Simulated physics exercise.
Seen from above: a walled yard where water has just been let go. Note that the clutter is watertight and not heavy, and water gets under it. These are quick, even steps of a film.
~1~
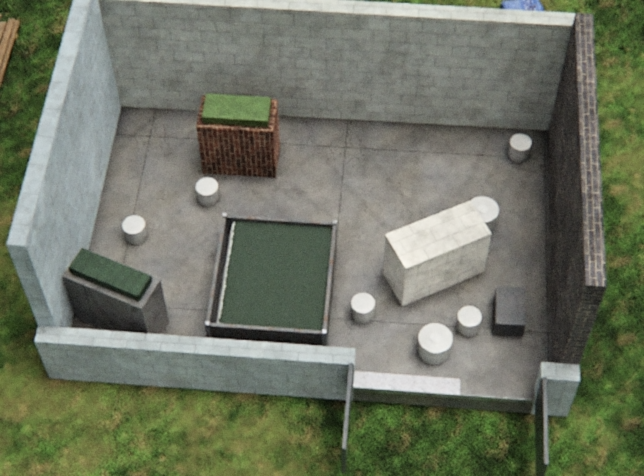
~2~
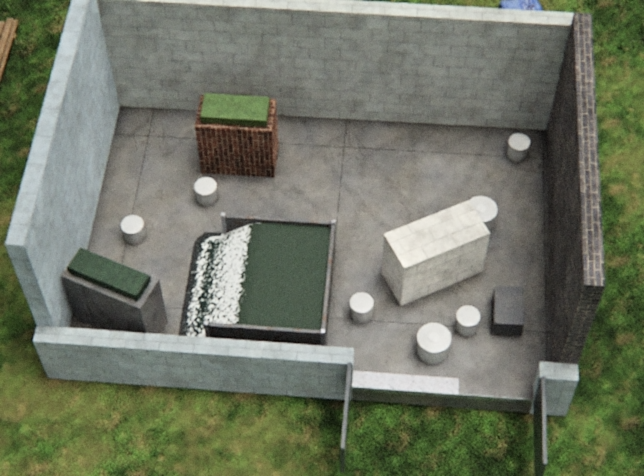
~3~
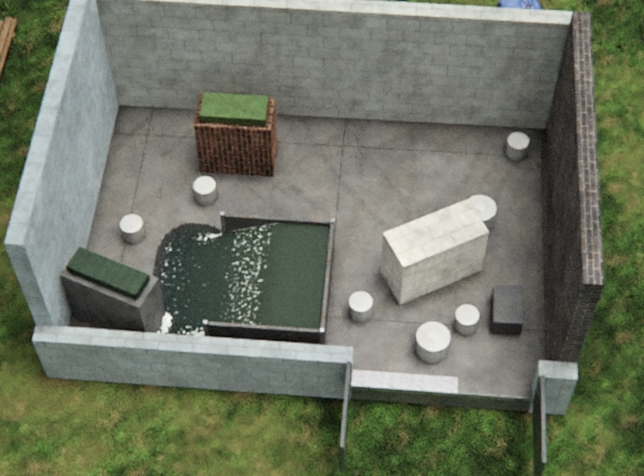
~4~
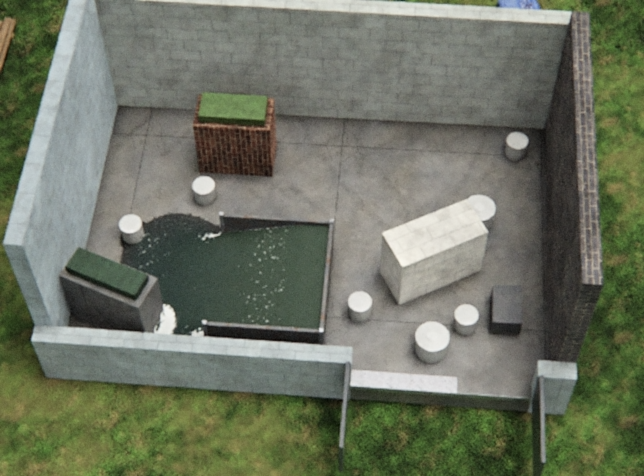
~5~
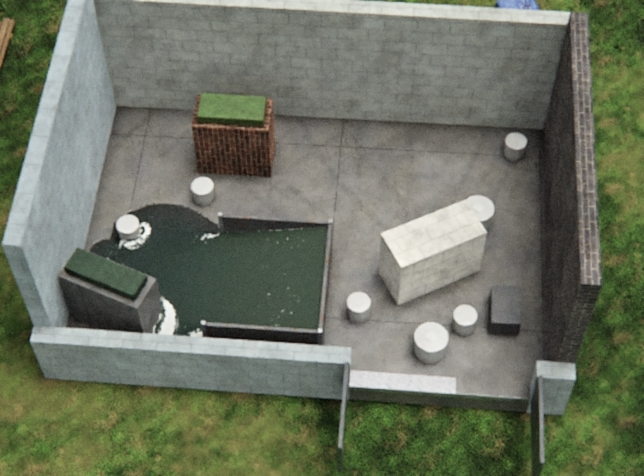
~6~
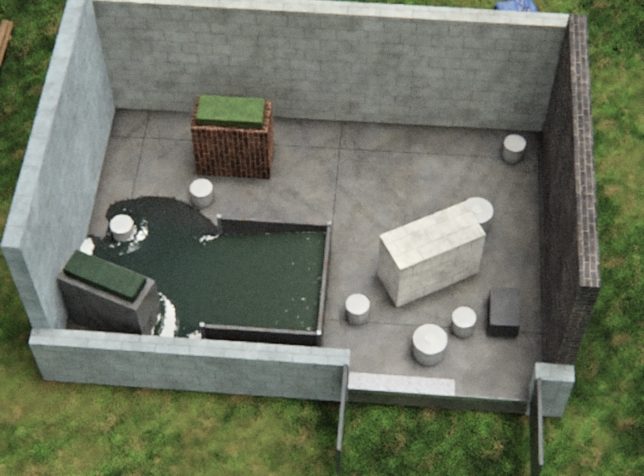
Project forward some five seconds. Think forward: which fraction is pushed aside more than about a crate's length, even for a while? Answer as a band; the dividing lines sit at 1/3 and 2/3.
Less than 1/3.
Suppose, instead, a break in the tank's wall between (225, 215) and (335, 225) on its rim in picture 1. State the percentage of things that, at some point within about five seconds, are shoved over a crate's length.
About 40 %.
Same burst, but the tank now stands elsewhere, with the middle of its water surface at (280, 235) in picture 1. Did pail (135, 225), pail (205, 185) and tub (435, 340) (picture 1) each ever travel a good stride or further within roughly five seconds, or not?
Covered the distance, covered the distance, short of it.
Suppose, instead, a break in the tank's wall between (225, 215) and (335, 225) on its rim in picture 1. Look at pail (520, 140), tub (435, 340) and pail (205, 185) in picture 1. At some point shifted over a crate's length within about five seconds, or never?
Went past that, fell short, went past that.
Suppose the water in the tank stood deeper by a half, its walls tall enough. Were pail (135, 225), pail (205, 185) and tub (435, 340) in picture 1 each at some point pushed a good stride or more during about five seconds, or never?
Going through them, I'd say got there, then got there, then never got there.
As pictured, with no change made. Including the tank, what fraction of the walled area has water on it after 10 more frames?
I'd call it close to 35 per cent.
A moment on, 0 of 8 are well off their spots; 0 afloat.
Next, 1 of 8 are well off their spots; 0 afloat.
Later, 1 of 8 are well off their spots; 0 afloat.
In the end, 1 of 8 are well off their spots, and 1 have been at some point; 0 afloat.
